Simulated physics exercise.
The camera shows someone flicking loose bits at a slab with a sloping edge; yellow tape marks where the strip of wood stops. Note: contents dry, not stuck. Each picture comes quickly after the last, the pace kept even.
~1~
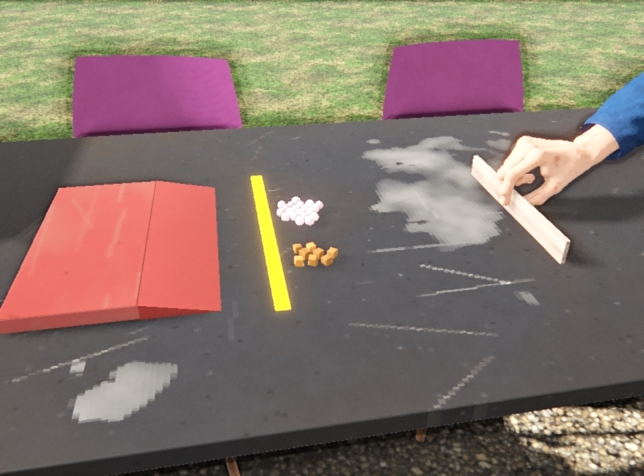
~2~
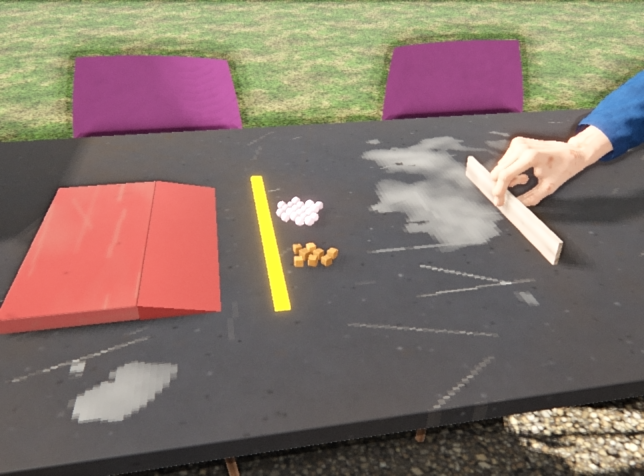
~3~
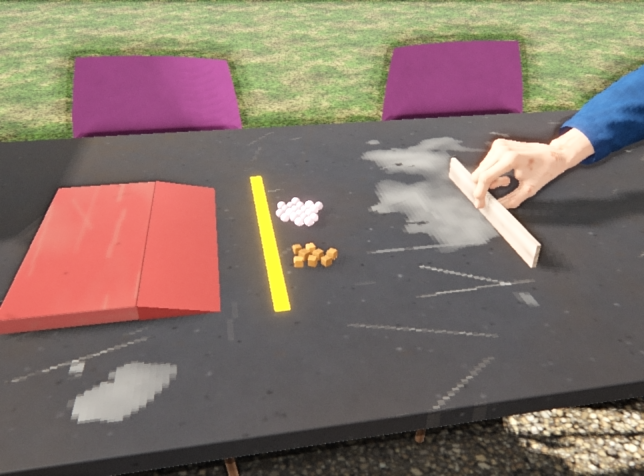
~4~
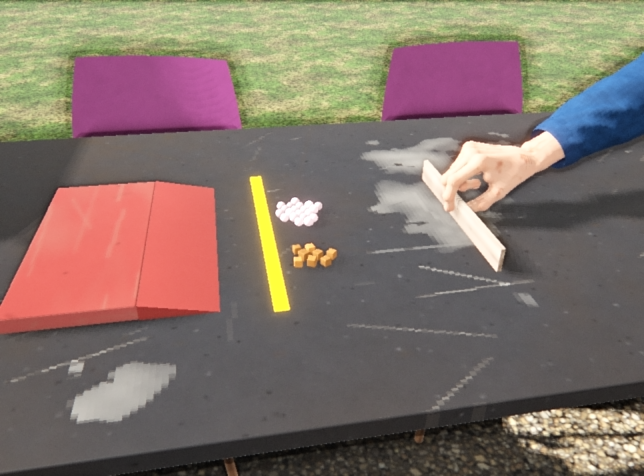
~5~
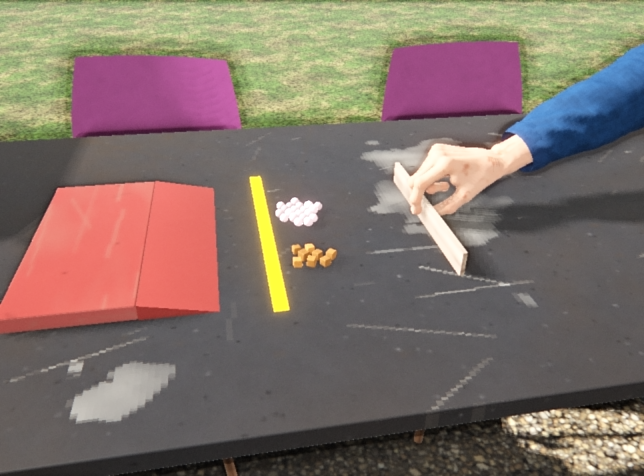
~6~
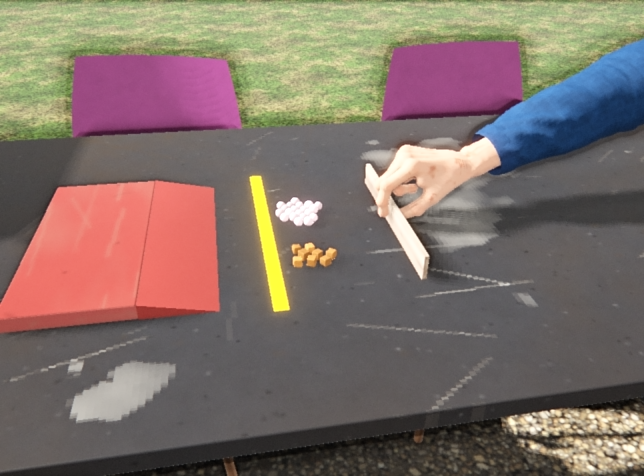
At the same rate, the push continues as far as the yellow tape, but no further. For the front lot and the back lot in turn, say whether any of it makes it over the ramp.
The front lot gets none over. The back lot gets some over.
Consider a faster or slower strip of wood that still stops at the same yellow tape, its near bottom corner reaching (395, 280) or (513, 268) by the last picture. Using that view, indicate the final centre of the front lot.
Around (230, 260) for one pace and around (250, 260) for the other, in that order.
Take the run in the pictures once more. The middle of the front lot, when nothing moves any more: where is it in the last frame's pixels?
The middle comes to rest roughly at (215, 260).
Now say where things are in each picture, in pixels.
Strip of wood at (557, 243), at rest; yellow tape at (257, 182); top of the ramp at (139, 294); front lot at (319, 254), a few brown sugar cubes; back lot at (300, 213), a few sugar pearls, in the first picture.
Strip of wood at (550, 244); back lot at (300, 213), in the second picture.
Strip of wood at (528, 247); front lot at (318, 255), in the third picture.
Strip of wood at (494, 251); back lot at (299, 214), in the fourth picture.
Strip of wood at (457, 254); front lot at (318, 255), in the fifth picture.
Strip of wood at (420, 258); yellow tape at (256, 182); top of the ramp at (138, 294); front lot at (318, 254); back lot at (299, 214), in the sixth picture.
Then, 0.13 s after the last picture, strip of wood still moving, near (317, 209); front lot all short of the ramp; back lot all short of the ramp.
Then, 0.28 s after the last picture, strip of wood stopped at the yellow tape; front lot all short of the ramp; back lot about a third on the ramp, about two thirds short of the ramp.
Then, 0.56 s after the last picture, strip of wood stopped at the yellow tape; front lot about a third on the ramp, about two thirds short of the ramp; back lot nearly all past the top, a small part on the ramp.
By the end, strip of wood stopped at the yellow tape; front lot none past the top, about a third on the ramp, about two thirds short of the ramp; back lot nearly all past the top, a small part on the ramp.
